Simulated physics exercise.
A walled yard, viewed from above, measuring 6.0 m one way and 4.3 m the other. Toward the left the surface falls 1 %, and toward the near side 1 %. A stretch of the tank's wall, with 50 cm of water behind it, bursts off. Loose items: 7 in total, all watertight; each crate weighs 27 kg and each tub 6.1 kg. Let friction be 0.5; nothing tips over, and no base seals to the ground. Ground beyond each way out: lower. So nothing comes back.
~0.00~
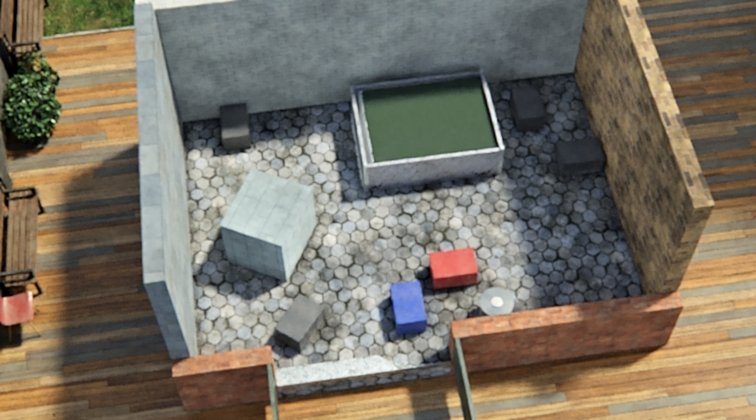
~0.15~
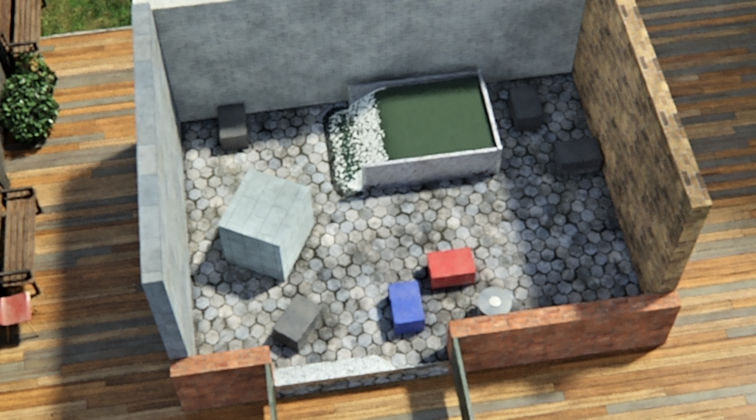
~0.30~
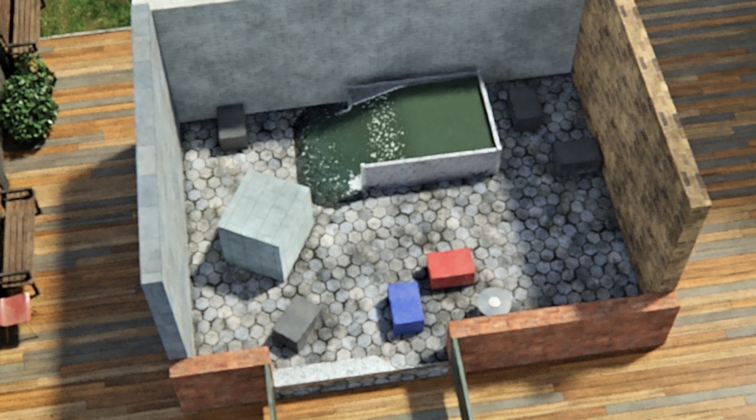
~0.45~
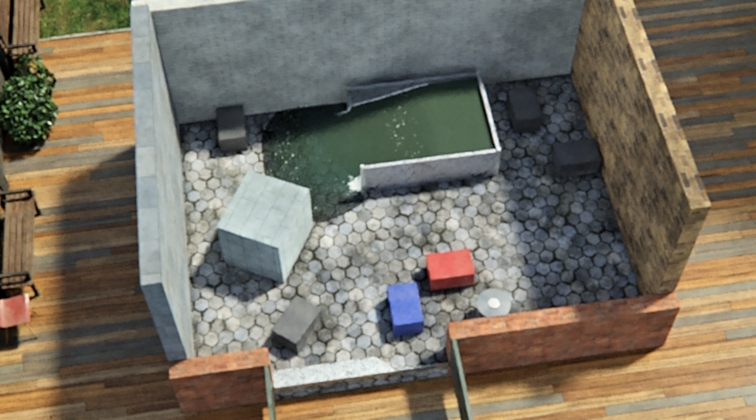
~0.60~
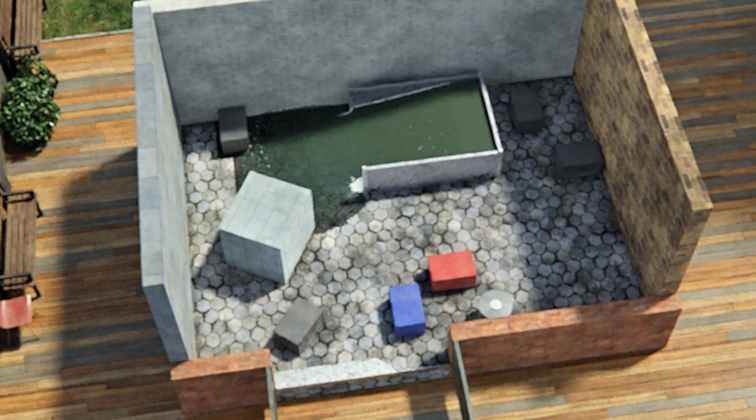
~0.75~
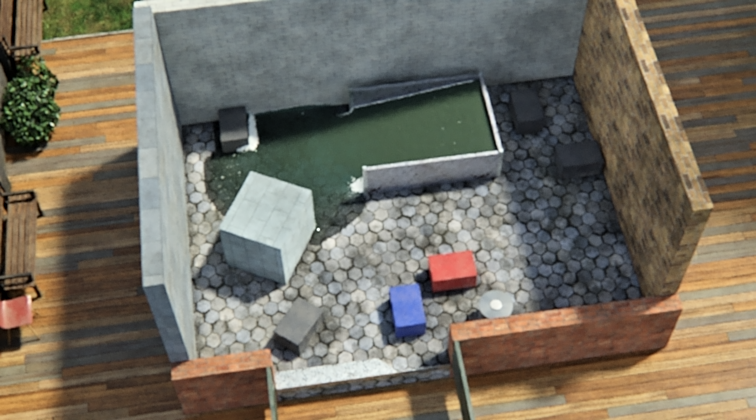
Walled paved yard seen from above, a tank's left side bursting open and dark green water spreading left across the stones.
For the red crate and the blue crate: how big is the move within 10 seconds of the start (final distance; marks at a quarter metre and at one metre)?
Red crate: Near its start. Blue crate: Near its start.
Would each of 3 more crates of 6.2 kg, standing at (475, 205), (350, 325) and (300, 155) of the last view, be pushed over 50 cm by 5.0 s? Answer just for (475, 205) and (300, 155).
Order kept: Falls short, exceeds it.
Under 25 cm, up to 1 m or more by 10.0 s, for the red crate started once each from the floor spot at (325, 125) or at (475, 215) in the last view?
Results, in order: Borne far off, then essentially stationary.
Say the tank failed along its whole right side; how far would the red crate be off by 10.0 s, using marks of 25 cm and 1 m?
With that failure, the red crate remains in position.
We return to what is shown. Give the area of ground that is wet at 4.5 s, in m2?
About 15 m2.
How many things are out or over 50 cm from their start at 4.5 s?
I make it 1 by then.
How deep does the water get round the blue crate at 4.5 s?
Roughly 2 cm at that moment.
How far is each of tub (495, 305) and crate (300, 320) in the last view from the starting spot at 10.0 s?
Lab note - net shifts in turn: 0 cm; 40 cm.
After 2.0 s the red crate is near (453, 265), 0.0 m from its start, aground; the blue crate is near (408, 305), 0.0 m from its start, aground; 0 of 7 are out; 1 afloat.
After 4.5 s the red crate is near (453, 265), 0.0 m from its start, aground; the blue crate is near (408, 305), 0.0 m from its start, aground; 0 of 7 are out; 1 afloat.
After 7.0 s the red crate is near (453, 265), 0.0 m from its start, aground; the blue crate is near (408, 305), 0.0 m from its start, aground; 0 of 7 are out; 0 afloat.
After 10.0 s the red crate is near (453, 265), 0.0 m from its start, aground; the blue crate is near (408, 305), 0.0 m from its start, aground; 0 of 7 are out; 0 afloat.
